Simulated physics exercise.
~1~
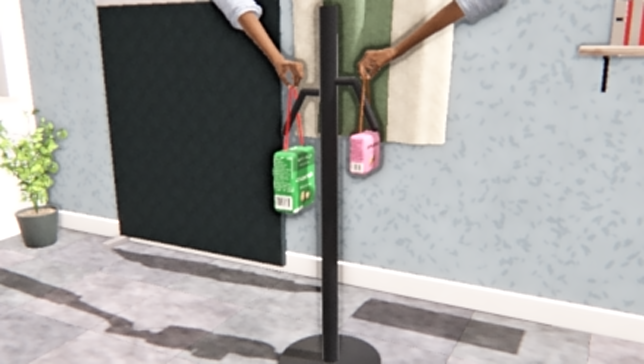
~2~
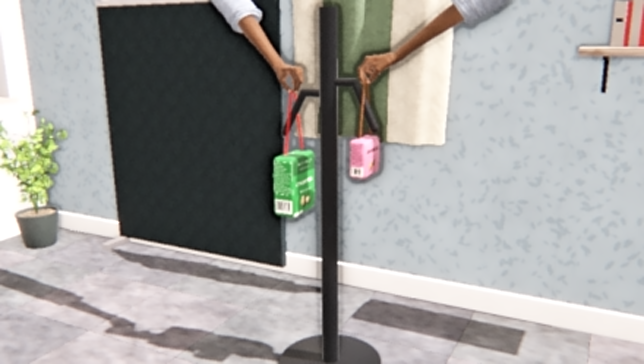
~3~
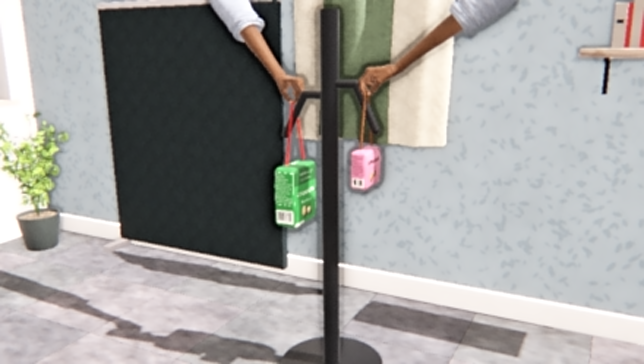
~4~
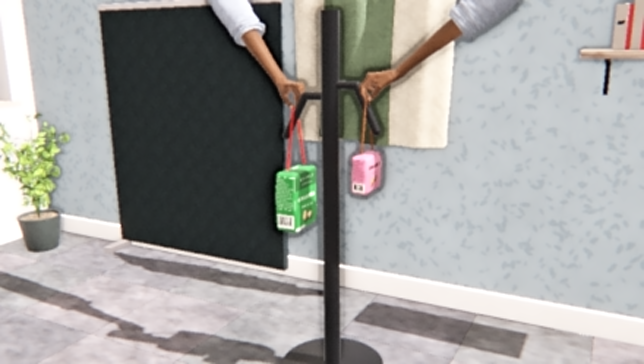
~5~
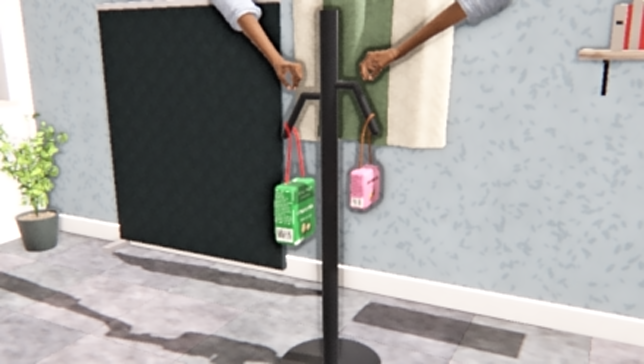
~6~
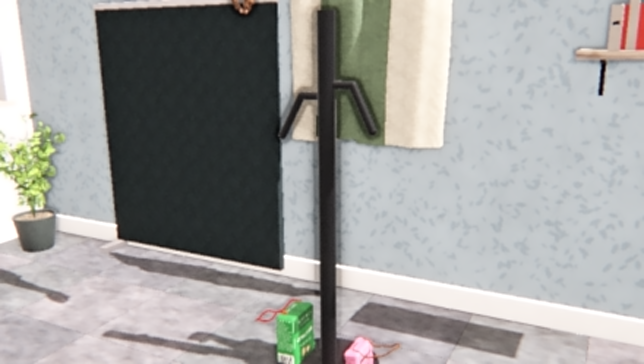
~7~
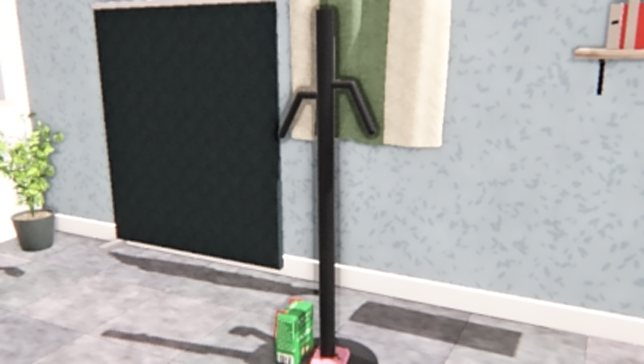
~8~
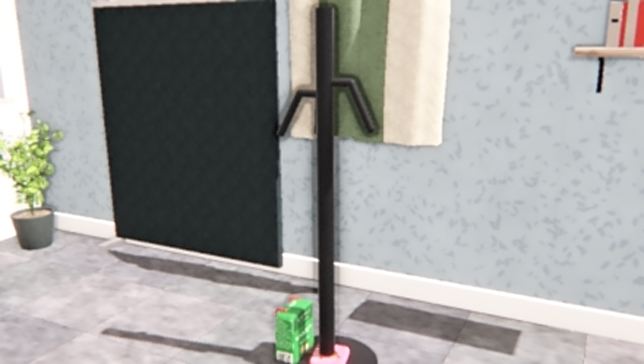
A green bag and a smaller pink pouch dangle by loops from two hands, one on each side of a black stand with two downward-sloping pegs. The hands lower them slightly, bringing the green bag's red loop over the left peg and the pouch's loop over the right. Both hands let go and draw back as the loops slide down the slanting pegs. The bag and pouch drop to the floor by the round base. The pouch then tips onto its side toward the left, and the green bag stays upright, leaving both pegs empty.
